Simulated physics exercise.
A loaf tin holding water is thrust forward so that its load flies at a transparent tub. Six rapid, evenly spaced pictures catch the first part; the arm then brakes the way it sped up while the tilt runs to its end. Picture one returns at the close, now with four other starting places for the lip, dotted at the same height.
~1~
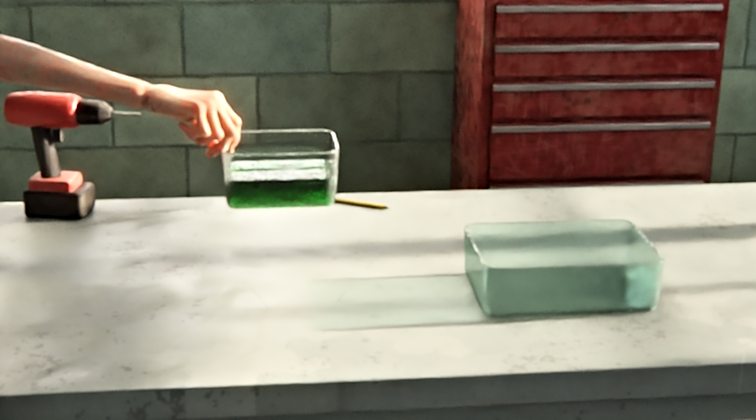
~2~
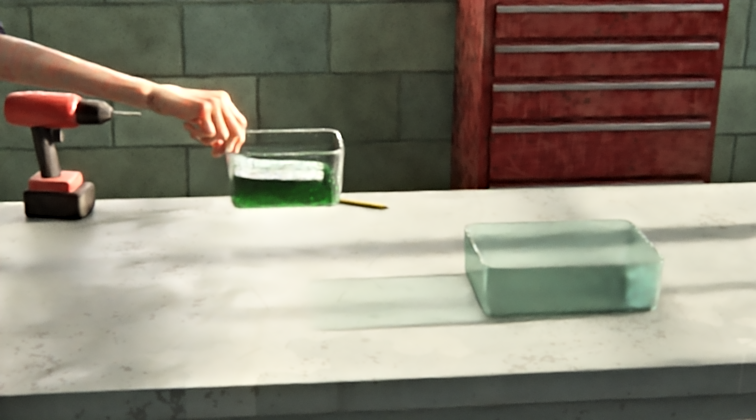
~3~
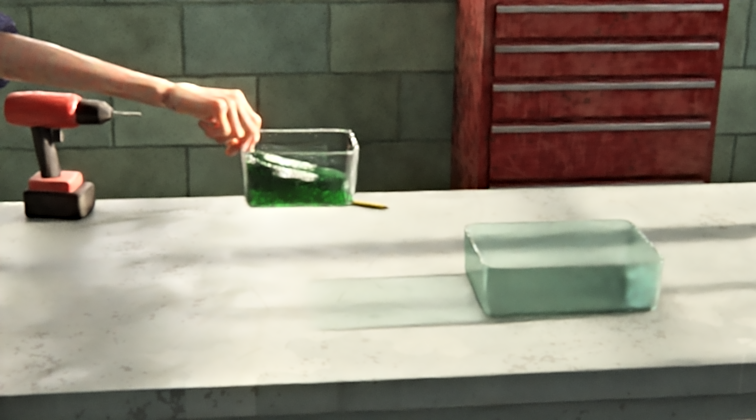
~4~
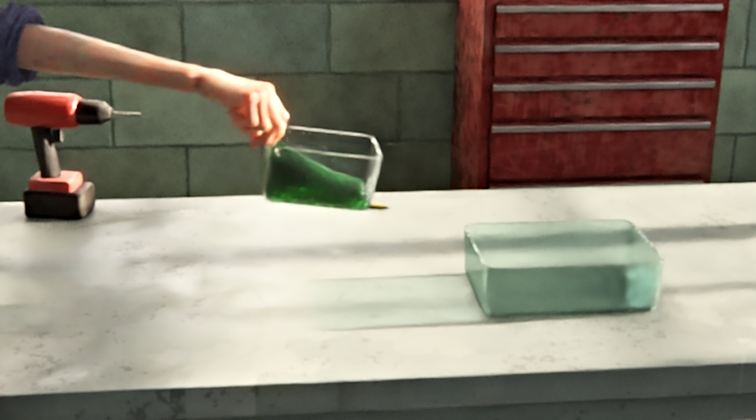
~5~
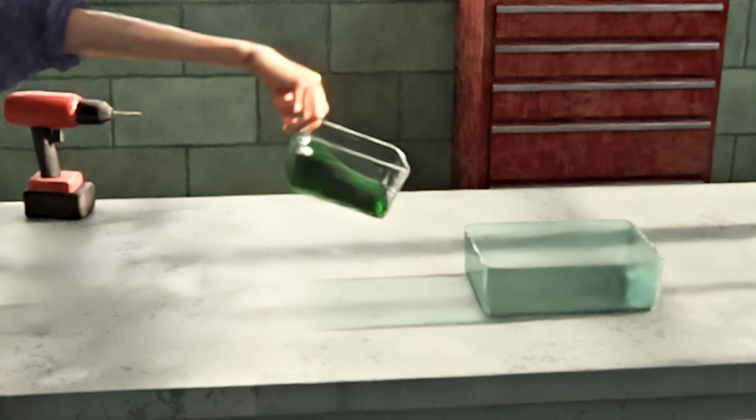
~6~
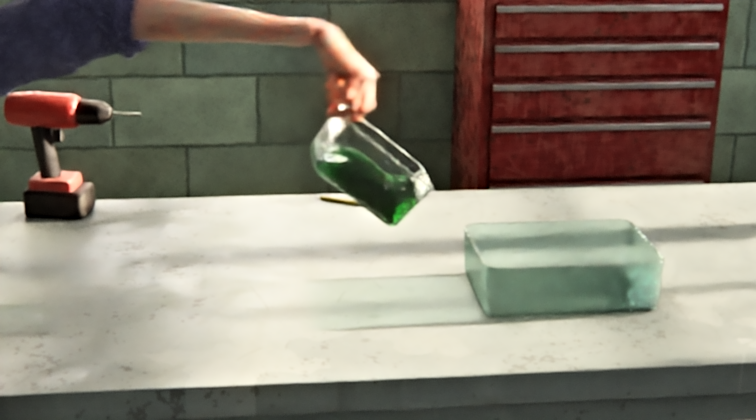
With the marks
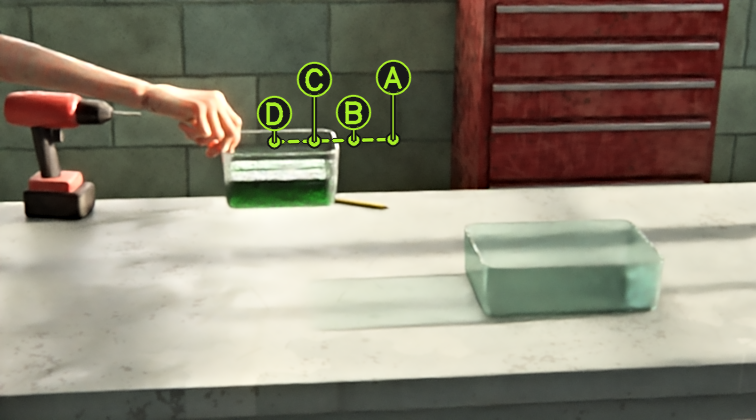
A clear container of green liquid, held by a hand, moved right above a workbench toward a transparent tub, tilting more and more to the right while the liquid sloshed around inside.
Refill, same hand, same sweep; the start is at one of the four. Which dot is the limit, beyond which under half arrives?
It is C.
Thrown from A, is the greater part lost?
No, not at all.
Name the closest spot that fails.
The answer is D.
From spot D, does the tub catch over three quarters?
No.
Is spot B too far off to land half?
No.
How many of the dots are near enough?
Three of them.
In lime, A at (393, 139); B at (353, 140); C at (314, 141); D at (274, 141).
Choosing A, about 89 % lands in the tub, 4 % falls short and 7 % goes beside or beyond.
Choosing B, about 73 % lands in the tub, 12 % falls short and 15 % goes beside or beyond.
Choosing C, about 67 % lands in the tub, 22 % falls short and 11 % goes beside or beyond.
Choosing D, about 35 % lands in the tub, 58 % falls short and 7 % goes beside or beyond.
